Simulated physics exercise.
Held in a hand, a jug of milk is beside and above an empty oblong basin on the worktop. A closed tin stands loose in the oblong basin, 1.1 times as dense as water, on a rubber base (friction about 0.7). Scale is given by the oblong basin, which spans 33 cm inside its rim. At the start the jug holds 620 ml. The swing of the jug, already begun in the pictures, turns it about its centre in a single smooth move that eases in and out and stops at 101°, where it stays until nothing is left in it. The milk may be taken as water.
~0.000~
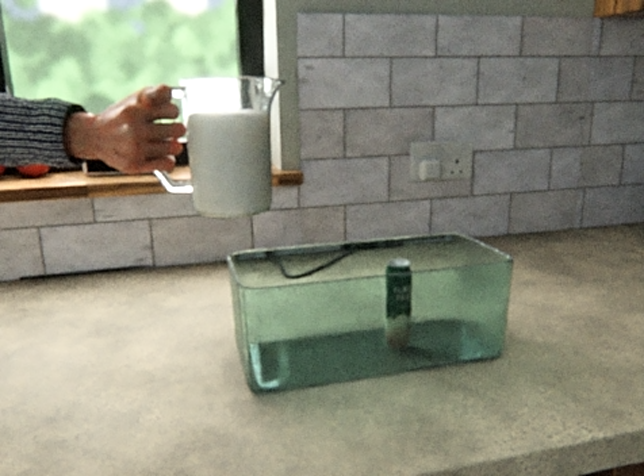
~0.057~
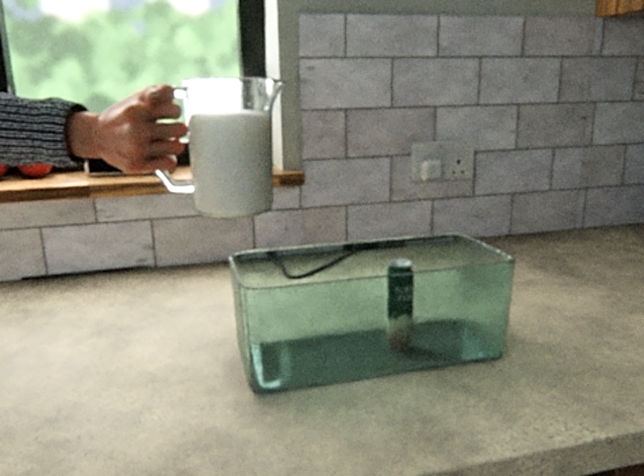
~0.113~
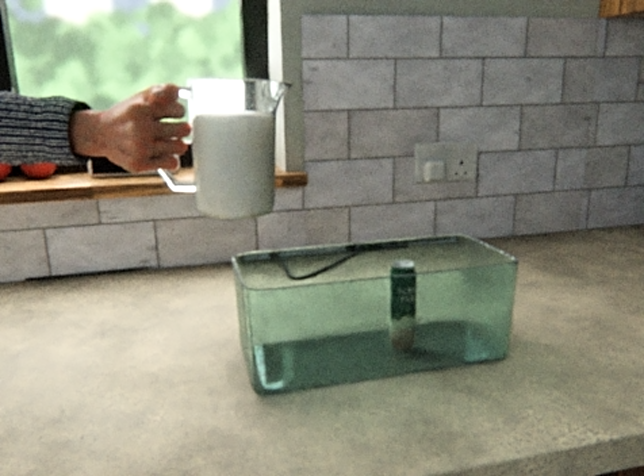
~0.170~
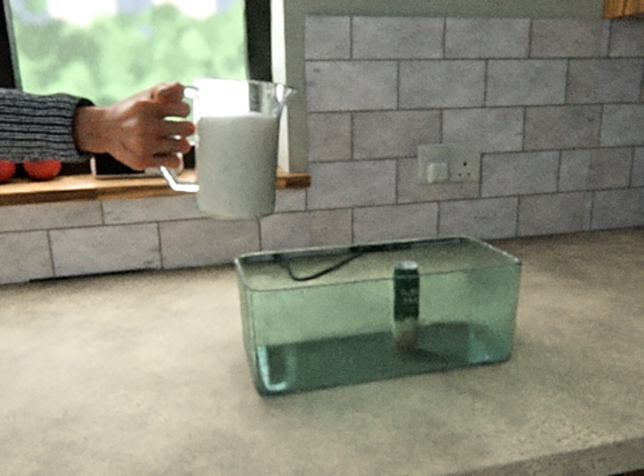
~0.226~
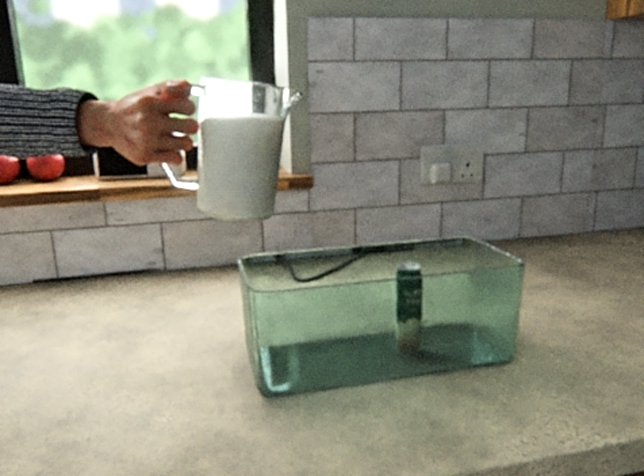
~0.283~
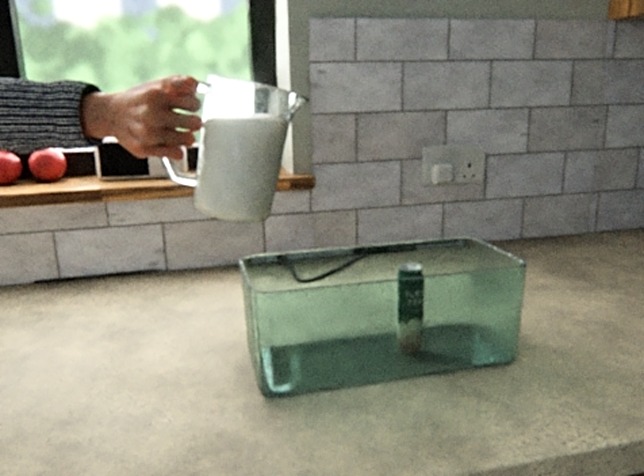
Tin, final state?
Standing.
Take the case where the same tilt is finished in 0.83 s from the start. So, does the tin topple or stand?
The tin would stay balanced.
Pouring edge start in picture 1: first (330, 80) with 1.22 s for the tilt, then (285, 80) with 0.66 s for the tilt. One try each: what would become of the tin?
Trial 1 - tin tips; trial 2 - tin stays standing.
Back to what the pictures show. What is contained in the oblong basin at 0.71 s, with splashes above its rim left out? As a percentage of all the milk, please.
0 %, give or take.
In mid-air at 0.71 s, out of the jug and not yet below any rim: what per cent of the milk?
It comes to about 7 percent.
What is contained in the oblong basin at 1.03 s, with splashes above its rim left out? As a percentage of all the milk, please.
Reading: Approx. 30 %.
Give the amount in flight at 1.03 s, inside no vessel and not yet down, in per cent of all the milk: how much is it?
Airborne share: Near 20 %.
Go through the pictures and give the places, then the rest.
It leans 0°; its right rim is at (285, 80); the milk meets the walls at (187, 114) and (266, 112); the oblong basin's rim runs from (234, 271) to (487, 247); the tin's top is at (399, 266), in the first picture.
It leans 1°; its right rim is at (287, 81); the milk meets the walls at (190, 114) and (268, 113), in the second picture.
It leans 2°; its right rim is at (292, 84); the milk meets the walls at (193, 115) and (272, 115), in the third picture.
It leans 5°; its right rim is at (297, 88); the milk meets the walls at (198, 117) and (276, 116), in the fourth picture.
It leans 8°; its right rim is at (304, 93); the milk meets the walls at (202, 119) and (281, 117), in the fifth picture.
It leans 13°; its right rim is at (309, 99); the milk meets the walls at (207, 120) and (287, 117), in the sixth picture.
Then, 0.71 s in, the tilt is 64° and 93 per cent is still to pour; the tin stands where it began.
Then, 1.03 s in, the tilt is 95° and 49 per cent is still to pour; the tin stands where it began.
Then, 1.36 s in, the tilt is 101° and 8 per cent is still to pour; the tin stands where it began.
Then, 1.72 s in, the tilt is 101° and 0 per cent is still to pour; the tin stands where it began.
Finally, the tin stands where it began.
